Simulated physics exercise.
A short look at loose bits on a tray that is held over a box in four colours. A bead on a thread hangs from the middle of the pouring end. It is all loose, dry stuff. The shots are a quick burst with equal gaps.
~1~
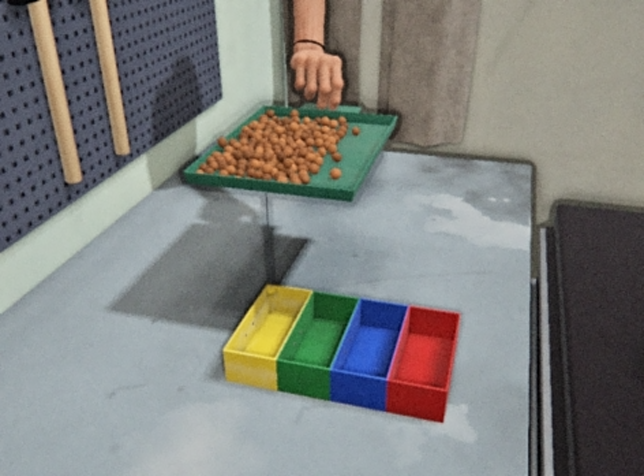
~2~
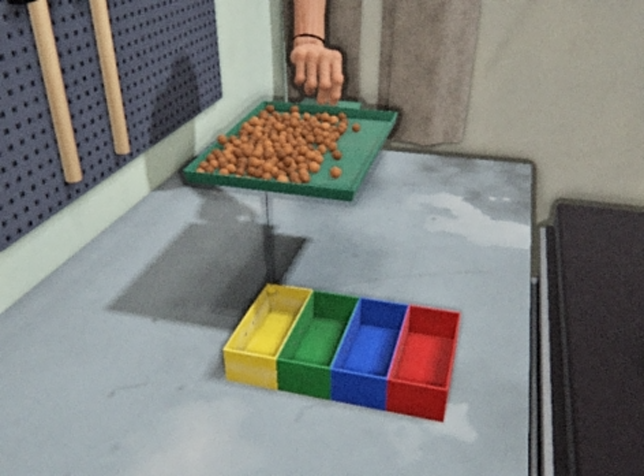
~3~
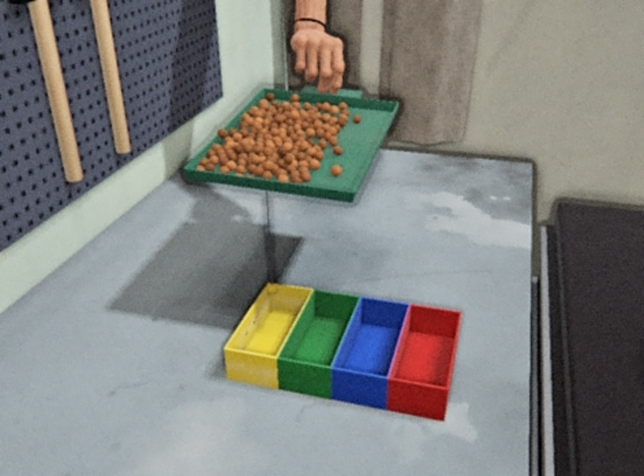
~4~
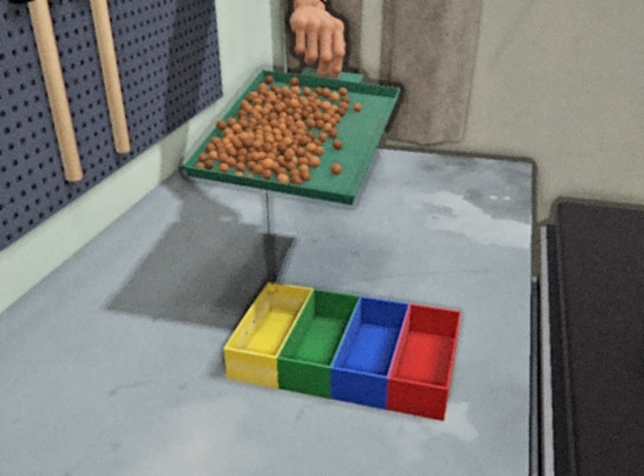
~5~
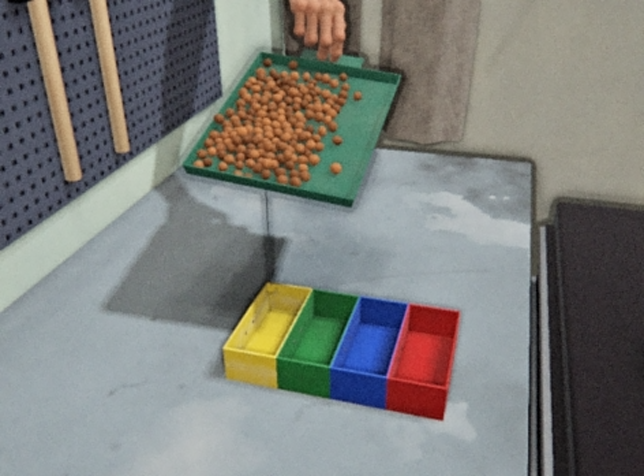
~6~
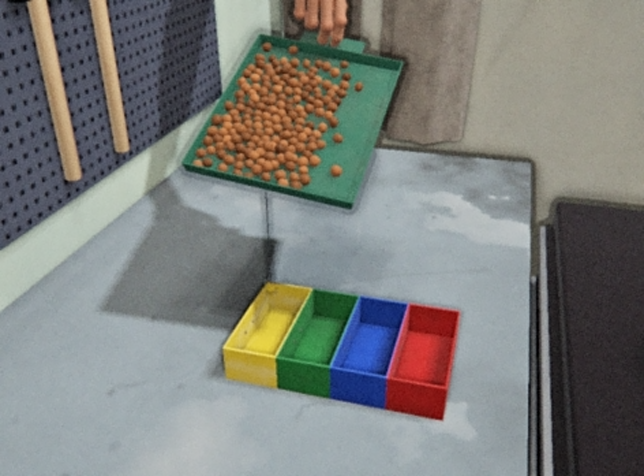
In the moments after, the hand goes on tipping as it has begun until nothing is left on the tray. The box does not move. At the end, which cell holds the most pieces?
Fullest: The green cell.
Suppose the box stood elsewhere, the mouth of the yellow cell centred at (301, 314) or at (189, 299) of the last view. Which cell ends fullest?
In turn: The green one; that red cell.
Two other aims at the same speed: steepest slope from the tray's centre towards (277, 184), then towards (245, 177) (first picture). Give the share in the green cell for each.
Roughly 20 per cent, and 0 per cent.
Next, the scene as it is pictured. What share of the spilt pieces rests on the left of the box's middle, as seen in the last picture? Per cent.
Close to 90 per cent.
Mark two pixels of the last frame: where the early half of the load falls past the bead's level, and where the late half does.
Around (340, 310) and then (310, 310).
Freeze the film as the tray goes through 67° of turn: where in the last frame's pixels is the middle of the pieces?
Around (293, 152).
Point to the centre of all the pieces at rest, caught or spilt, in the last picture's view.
At about (318, 355).
Soon, tray tipped steeply; nearly all on the tray; a stray few in the green cell; a stray few in the yellow cell; a small part falling or outside the box.
A while on, tray tipped past a quarter turn; about a quarter on the tray; about a quarter in the green cell; a small part in the blue cell; a small part in the yellow cell; a stray few in the red cell; about a quarter falling or outside the box.
Towards the end, tray tipped past a quarter turn; about half in the green cell; about a quarter in the blue cell; a small part in the yellow cell; a stray few in the red cell; a small part falling or outside the box.
Finally, tray tipped past a quarter turn; about half in the green cell; about a quarter in the blue cell; a small part in the yellow cell; a stray few in the red cell; a small part outside the box.
